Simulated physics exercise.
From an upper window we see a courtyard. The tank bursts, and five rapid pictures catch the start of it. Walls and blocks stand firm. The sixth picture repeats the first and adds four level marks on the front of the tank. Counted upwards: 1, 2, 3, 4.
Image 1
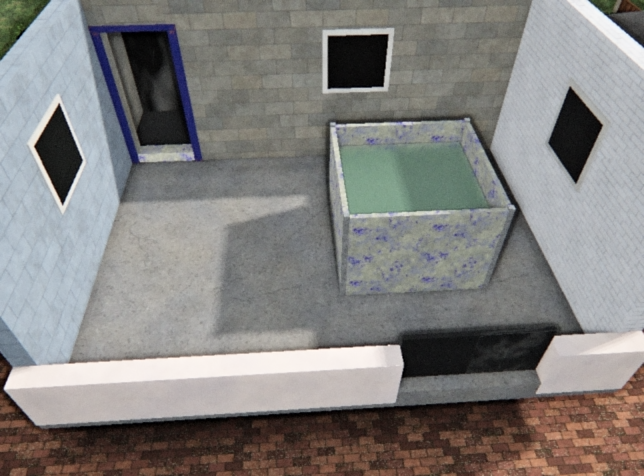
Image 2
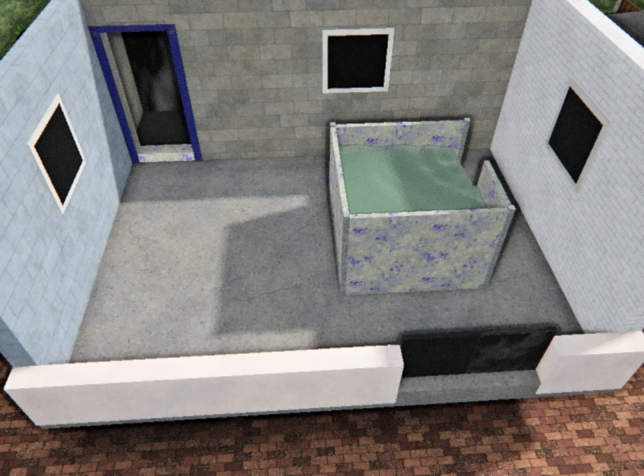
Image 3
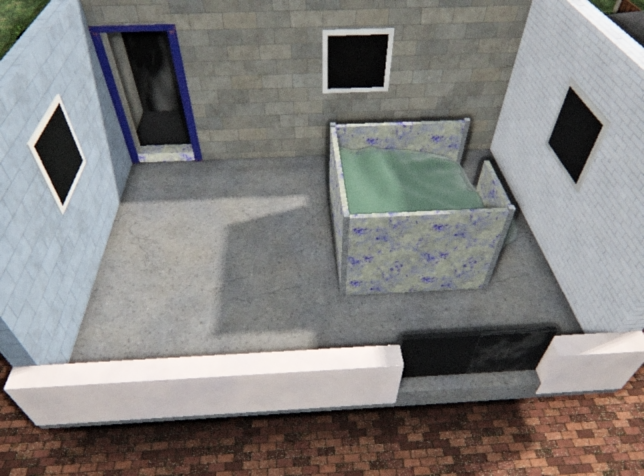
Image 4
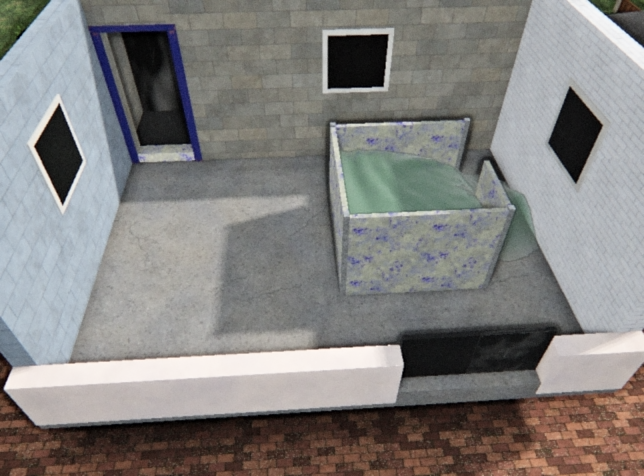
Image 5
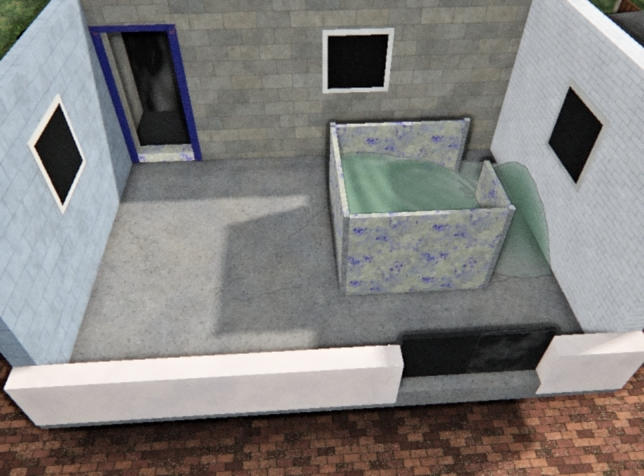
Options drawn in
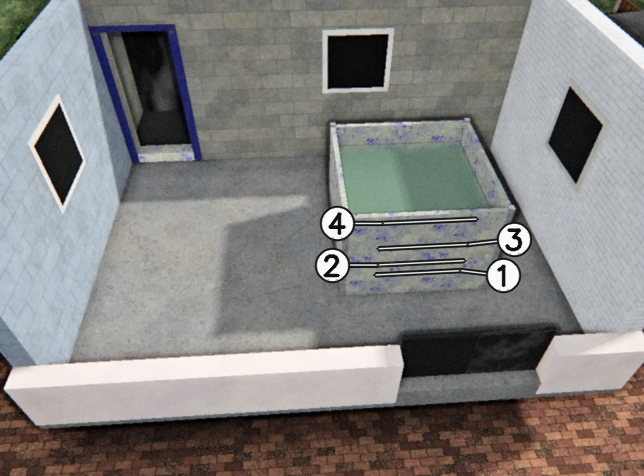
Greenish water poured out of a square, speckled tank in a walled courtyard after its right side opened up, spreading across the ground and splashing up against the white wall on the right.
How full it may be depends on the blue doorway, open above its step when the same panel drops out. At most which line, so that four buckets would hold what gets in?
Go for 3.
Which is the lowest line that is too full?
Here it is line 4.
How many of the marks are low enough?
Three of the four.
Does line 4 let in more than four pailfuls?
Yes.
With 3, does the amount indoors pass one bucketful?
Yes, it does.
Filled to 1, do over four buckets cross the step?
No, that is safe.
On the marked copy, 1 at (418, 272); 2 at (420, 262); 3 at (424, 246); 4 at (429, 221); from the bottom up 1, 2, 3, 4.
With 1, nothing gets over.
With 2, nothing gets over.
With 3, a bucket or two gets in.
With 4, some 15 bucketfuls get in.
